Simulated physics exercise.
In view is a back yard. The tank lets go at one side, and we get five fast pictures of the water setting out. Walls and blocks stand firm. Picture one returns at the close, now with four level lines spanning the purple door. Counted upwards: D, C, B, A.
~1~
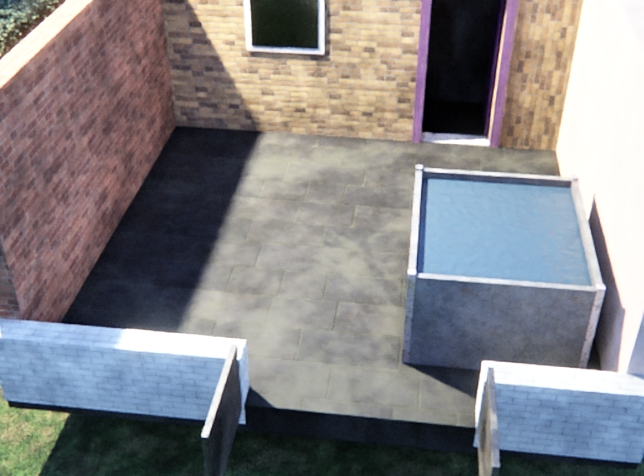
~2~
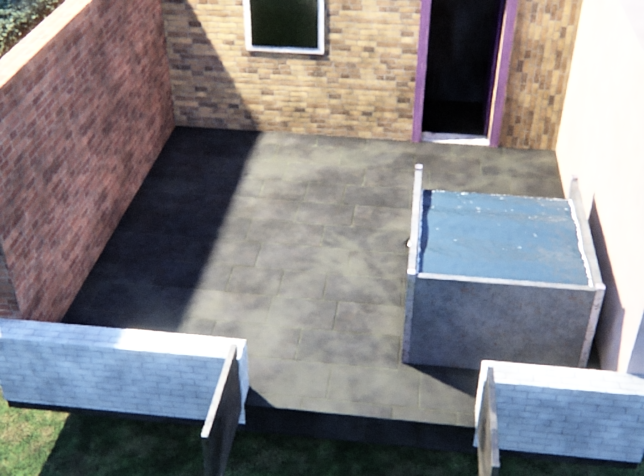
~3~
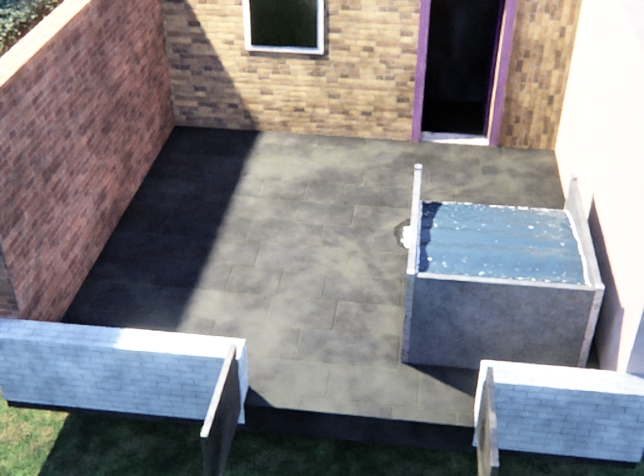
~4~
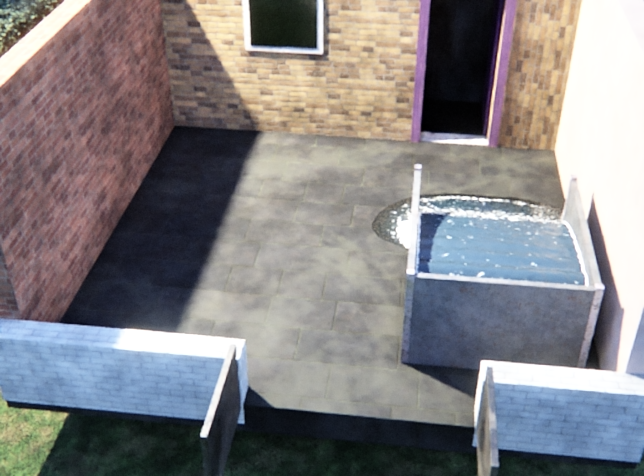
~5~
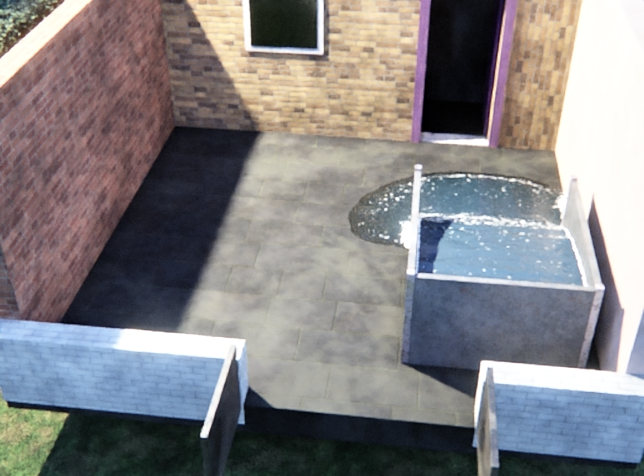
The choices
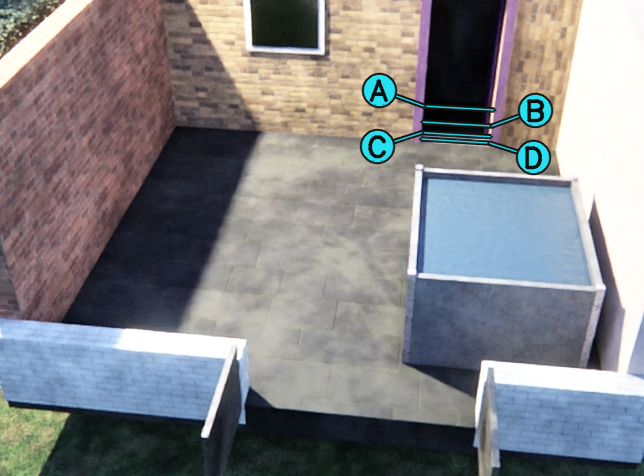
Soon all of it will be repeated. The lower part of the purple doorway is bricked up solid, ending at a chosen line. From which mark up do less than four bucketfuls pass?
Choose A.
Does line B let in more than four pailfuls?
Yes.
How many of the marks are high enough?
One.
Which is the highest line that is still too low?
That would be B.
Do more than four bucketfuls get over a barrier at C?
Yes.
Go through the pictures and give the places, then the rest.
In the first frame, water in the tank at rest, its middle at (499, 230); foot of the purple doorway at (455, 144); open gate at (363, 346).
In the second frame, water covers 2 % of the ground, its front hidden from here.
In the third frame, water covers 5 % of the ground, its front hidden from here.
In the fourth frame, front seen at (389, 214), 10 % of the ground wet.
In the fifth frame, front seen at (525, 182), 16 % of the ground wet.
On the marked copy, A at (458, 108); B at (457, 124); C at (456, 134); D at (455, 141); from the bottom up D, C, B, A.
For line A, a splash gets over, under a bucket.
For line B, some 15 bucketfuls get in.
For line C, dozens of bucketfuls pour in.
For line D, dozens of bucketfuls pour in.
